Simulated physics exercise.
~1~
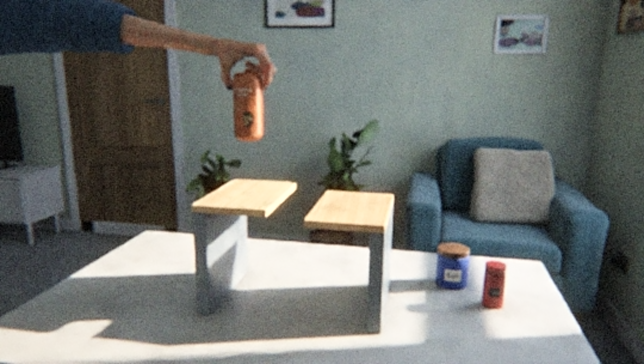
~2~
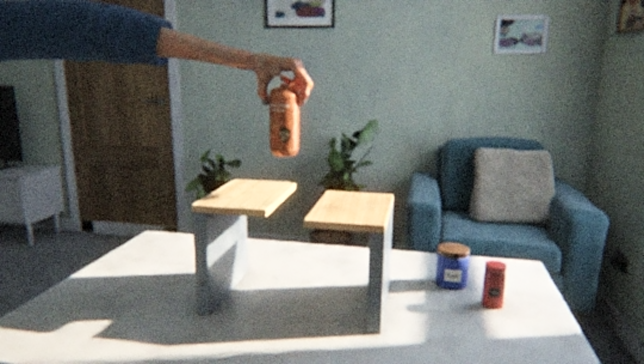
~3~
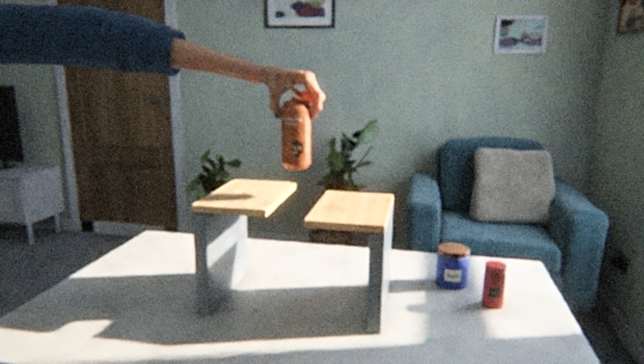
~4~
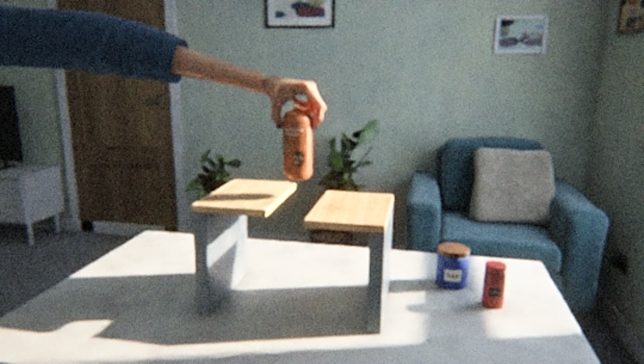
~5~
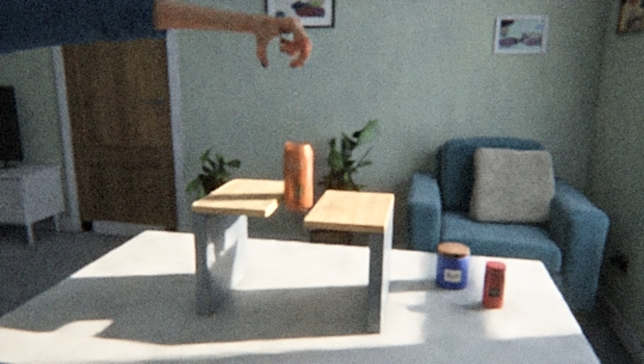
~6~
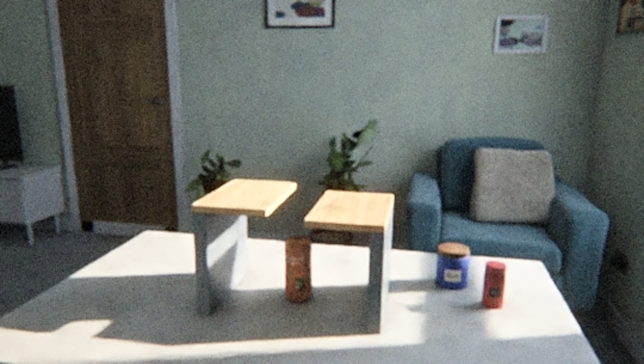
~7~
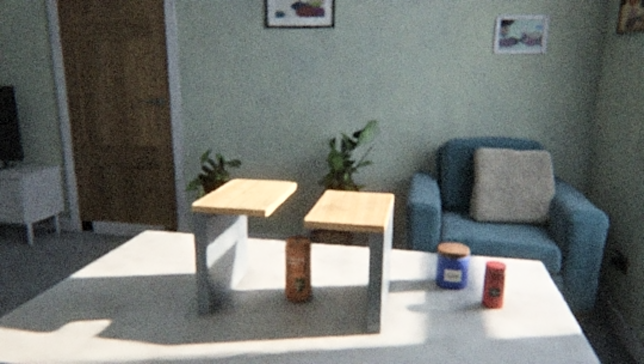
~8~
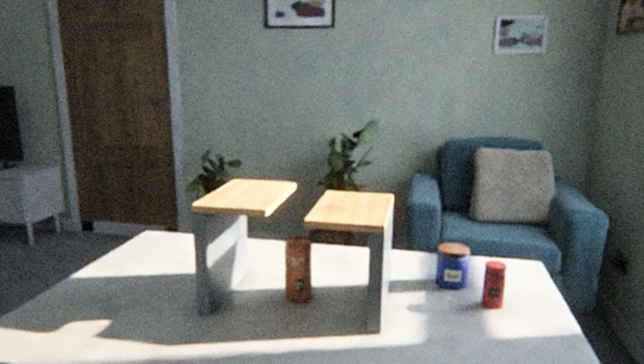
In a living room, a hand releases an orange can, which drops between two ledges onto the table, upright.
